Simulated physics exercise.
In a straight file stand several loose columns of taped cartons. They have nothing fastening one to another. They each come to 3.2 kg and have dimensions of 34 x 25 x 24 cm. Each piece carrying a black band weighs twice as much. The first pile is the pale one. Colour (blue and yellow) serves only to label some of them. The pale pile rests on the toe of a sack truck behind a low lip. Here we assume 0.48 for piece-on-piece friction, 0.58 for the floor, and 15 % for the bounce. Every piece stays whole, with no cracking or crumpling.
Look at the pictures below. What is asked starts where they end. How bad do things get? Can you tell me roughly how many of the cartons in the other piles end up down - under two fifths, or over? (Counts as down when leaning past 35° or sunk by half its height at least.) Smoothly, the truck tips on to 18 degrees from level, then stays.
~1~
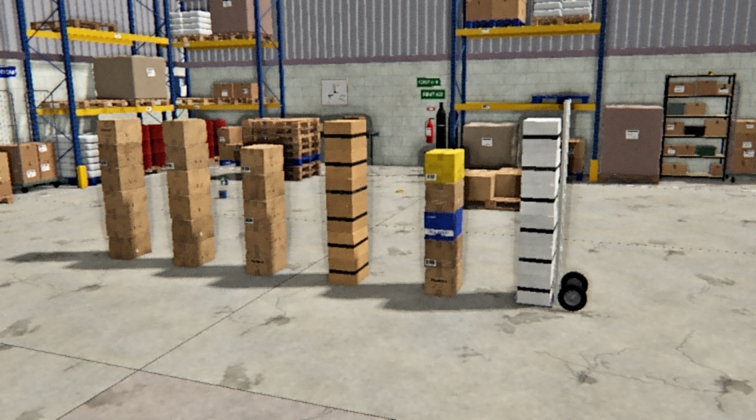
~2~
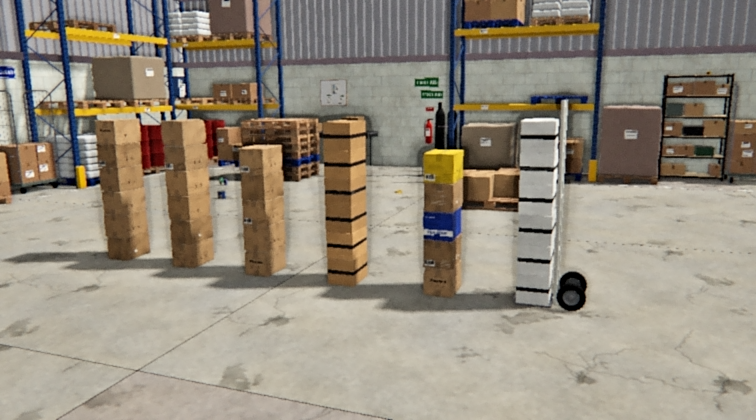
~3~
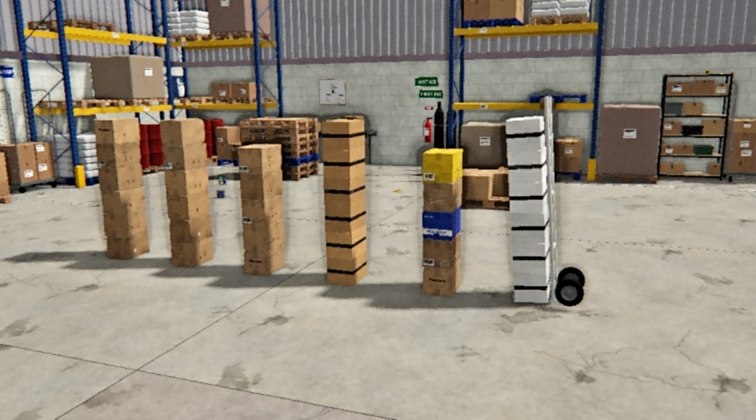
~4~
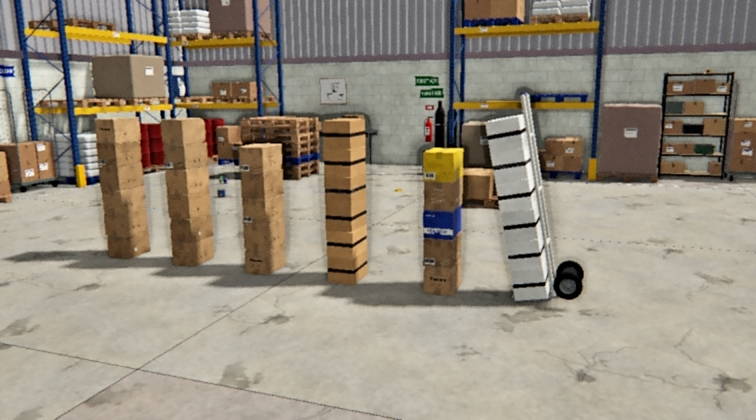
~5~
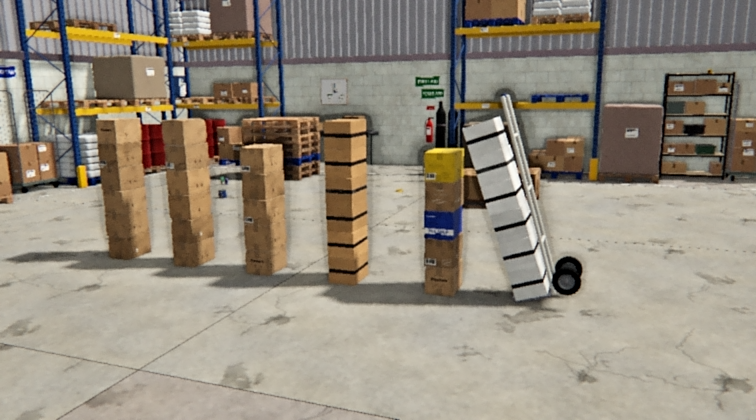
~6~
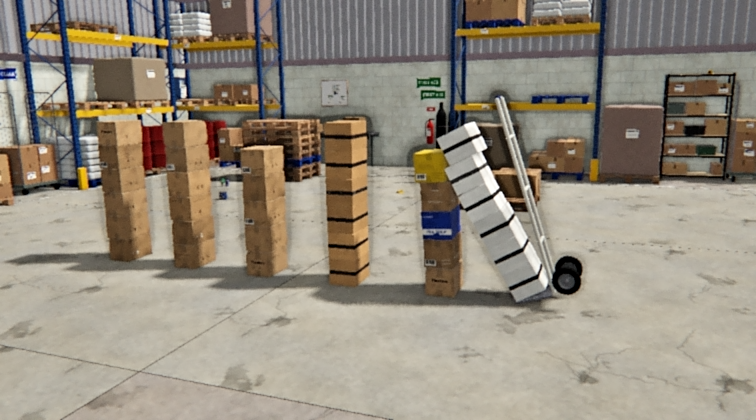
Down: Beyond two fifths.
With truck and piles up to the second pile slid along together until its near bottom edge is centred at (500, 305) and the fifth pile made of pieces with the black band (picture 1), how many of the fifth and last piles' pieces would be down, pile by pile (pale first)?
The fifth pile would have 0 down and the last pile 0.
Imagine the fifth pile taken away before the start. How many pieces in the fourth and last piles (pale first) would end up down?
The fourth pile would have 4 down and the last pile 0.
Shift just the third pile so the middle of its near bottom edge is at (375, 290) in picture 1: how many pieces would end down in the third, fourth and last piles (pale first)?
Down counts: Third 6, fourth 4, last 6.
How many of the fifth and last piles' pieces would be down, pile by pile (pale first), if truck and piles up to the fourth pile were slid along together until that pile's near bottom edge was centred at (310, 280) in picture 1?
In that case fifth pile 5 and last pile 0.
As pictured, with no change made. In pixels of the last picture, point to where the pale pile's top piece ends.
Look for the top piece around pixel (354, 247).
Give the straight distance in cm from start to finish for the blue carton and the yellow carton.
Roughly blue 80, yellow 150.
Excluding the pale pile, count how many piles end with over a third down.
It adds up to 5.
Then, 0.48 s past the last view, 6 of the pale pile down; 4 of the 28 other cartons down; blue carton 45° from how it stood, 16 cm lower; yellow carton 15° from how it stood, 19 cm lower.
Then, 1.24 s past the last view, 6 of the pale pile down; 10 of the 28 other cartons down; blue carton on its side; yellow carton 41° from how it stood, 51 cm lower.
Then, 2.18 s past the last view, 6 of the pale pile down; 27 of the 28 other cartons down; blue carton on its side; yellow carton 50° from how it stood, 65 cm lower.
In the end, 6 of the pale pile down; 27 of the 28 other cartons down; blue carton on its side; yellow carton 50° from how it stood, 65 cm lower. That is 96 per cent. From the last view, middles, blue carton near (375, 267), yellow carton near (297, 231).
